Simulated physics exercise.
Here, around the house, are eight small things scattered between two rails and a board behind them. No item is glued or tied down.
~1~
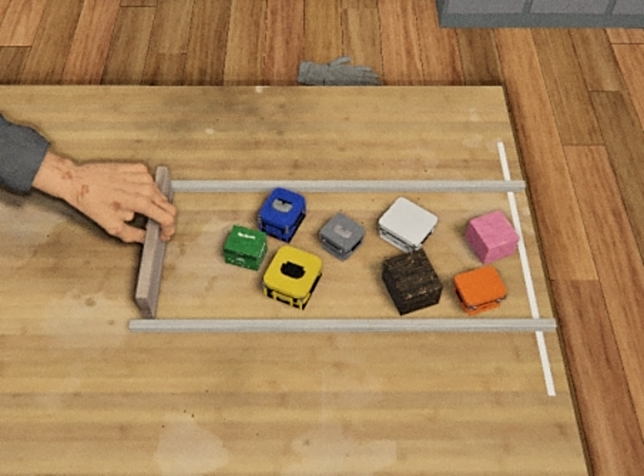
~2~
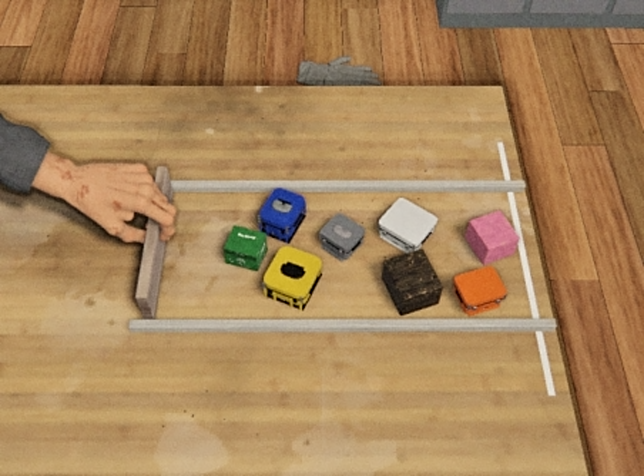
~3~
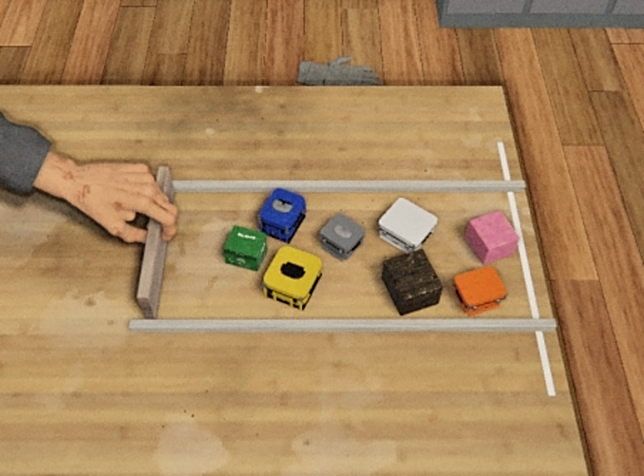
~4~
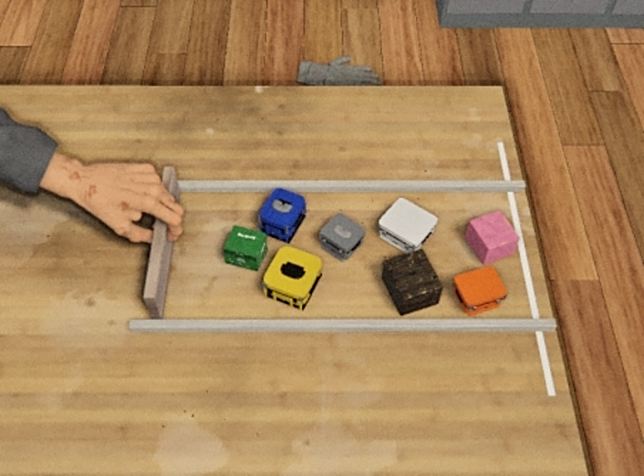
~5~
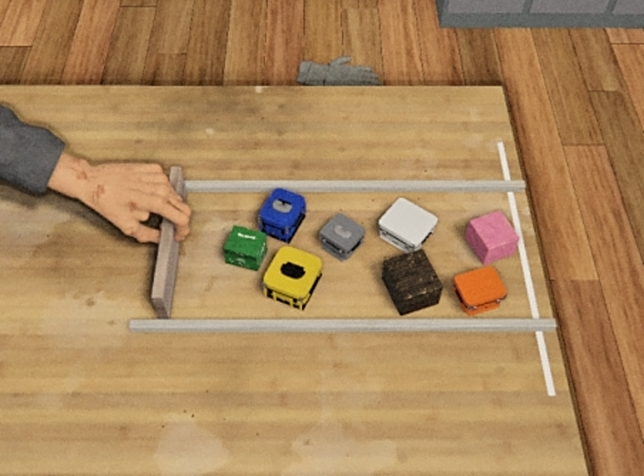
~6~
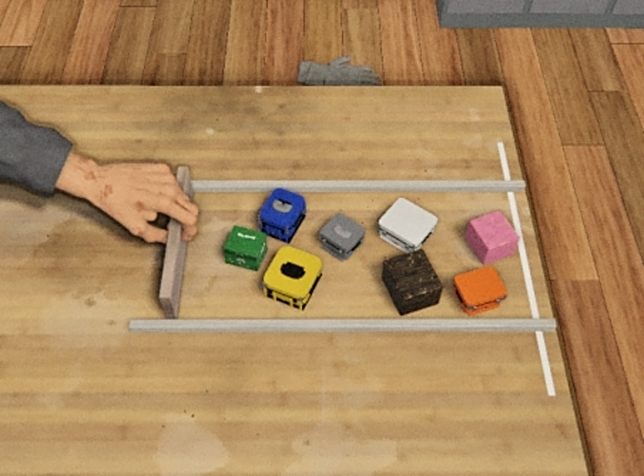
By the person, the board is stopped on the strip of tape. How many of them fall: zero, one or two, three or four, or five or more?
I predict the count lost over the end will be five or higher.
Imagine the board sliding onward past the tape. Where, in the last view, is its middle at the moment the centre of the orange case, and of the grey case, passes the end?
Near (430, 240) in the first case, near (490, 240) in the other.
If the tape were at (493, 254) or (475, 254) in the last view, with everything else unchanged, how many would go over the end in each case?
Counts per try: 5; 3.
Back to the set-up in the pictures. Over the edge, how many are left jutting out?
That comes to 2 of them.
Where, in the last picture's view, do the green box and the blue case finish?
The green box stops around (542, 243); the blue case around (535, 210).
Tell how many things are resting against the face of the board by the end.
It ends up touching 2.
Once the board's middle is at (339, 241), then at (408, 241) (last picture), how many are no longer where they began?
I get 6 at the one place and 8 at the other.
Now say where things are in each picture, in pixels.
The first frame shows pink block (492, 237); orange case (478, 291); white case (407, 227); board (156, 241); tape (523, 253).
The second frame shows orange case (478, 291); board (156, 241).
The third frame shows white case (407, 227); yellow case (293, 278).
The fourth frame shows pink block (492, 237); green box (246, 249).
The fifth frame shows orange case (478, 291); black block (412, 282).
The sixth frame shows pink block (492, 237); orange case (478, 291); white case (407, 227); board (178, 241); tape (523, 253).
Soon after, none off yet; pink block at rest near (492, 237); orange case at rest near (478, 291); white case moving near (411, 224).
In the end, the number that fall off is five or more; gone, yellow case, grey case, black block, white case, orange case and pink block.
